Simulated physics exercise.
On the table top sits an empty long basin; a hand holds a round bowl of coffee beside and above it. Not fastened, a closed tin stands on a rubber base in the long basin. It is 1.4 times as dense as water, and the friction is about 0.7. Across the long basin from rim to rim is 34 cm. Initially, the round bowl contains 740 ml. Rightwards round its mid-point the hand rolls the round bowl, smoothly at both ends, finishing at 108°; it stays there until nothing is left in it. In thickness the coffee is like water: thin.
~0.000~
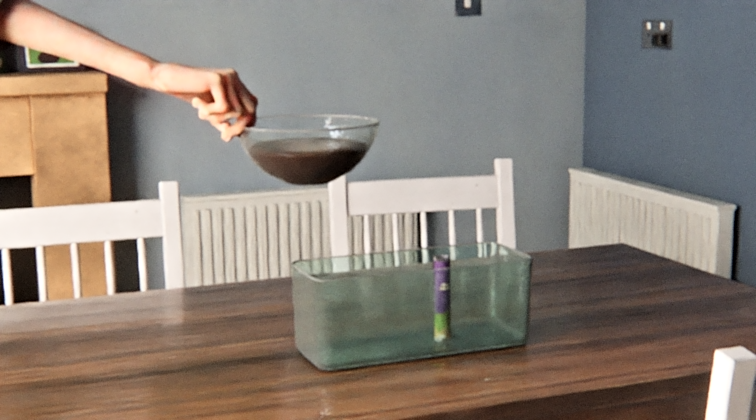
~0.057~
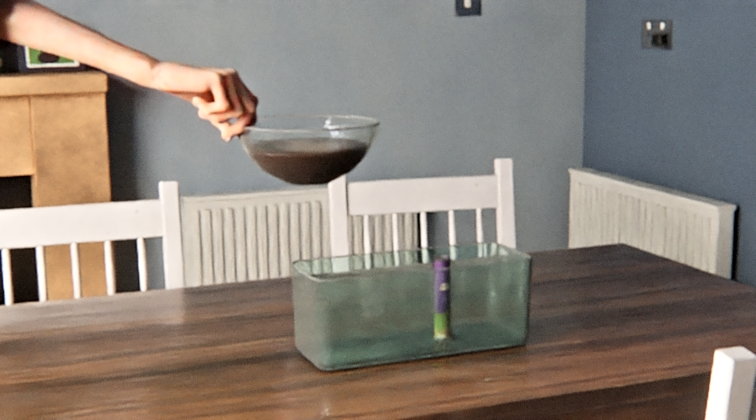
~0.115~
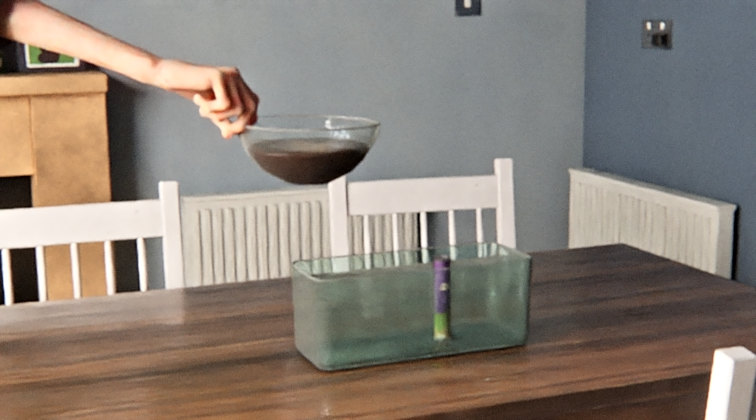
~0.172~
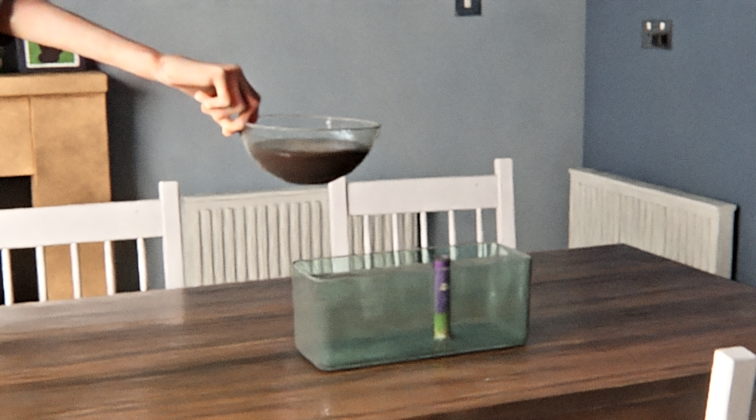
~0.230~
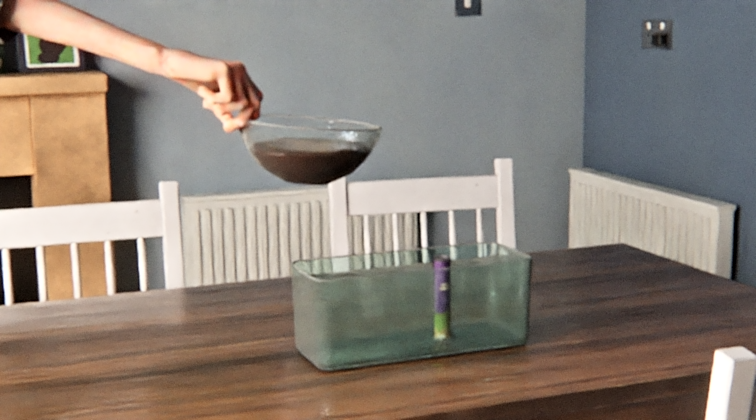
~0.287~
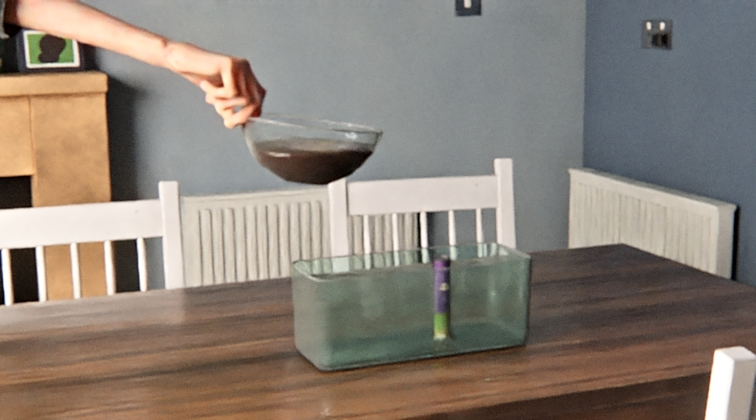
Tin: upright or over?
Upright.
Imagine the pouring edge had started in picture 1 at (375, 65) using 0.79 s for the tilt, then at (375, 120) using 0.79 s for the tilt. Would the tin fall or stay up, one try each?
Try 1: Tipped over; try 2: Tipped over.
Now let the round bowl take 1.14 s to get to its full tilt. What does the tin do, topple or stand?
So the tin will hold steady.
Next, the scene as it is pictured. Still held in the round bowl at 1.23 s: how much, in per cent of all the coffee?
Roughly 0 percent remains.
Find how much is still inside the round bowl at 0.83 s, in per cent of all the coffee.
Fraction remaining: Approx. 56 per cent.
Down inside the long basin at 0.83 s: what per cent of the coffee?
The basin holds roughly 12 in a hundred parts at that moment.
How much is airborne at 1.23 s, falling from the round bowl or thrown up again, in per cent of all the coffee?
Airborne share: Near 5 %.
By 0.83 s the tilt is 58° and 56 per cent is still to pour; the tin stands where it began.
By 1.23 s the tilt is 95° and 0 per cent is still to pour; the tin stands where it began.
By 1.64 s the tilt is 108° and 0 per cent is still to pour; the tin stands where it began.
By 2.09 s the tilt is 108° and 0 per cent is still to pour; the tin stands where it began.
At rest the tin stands where it began.
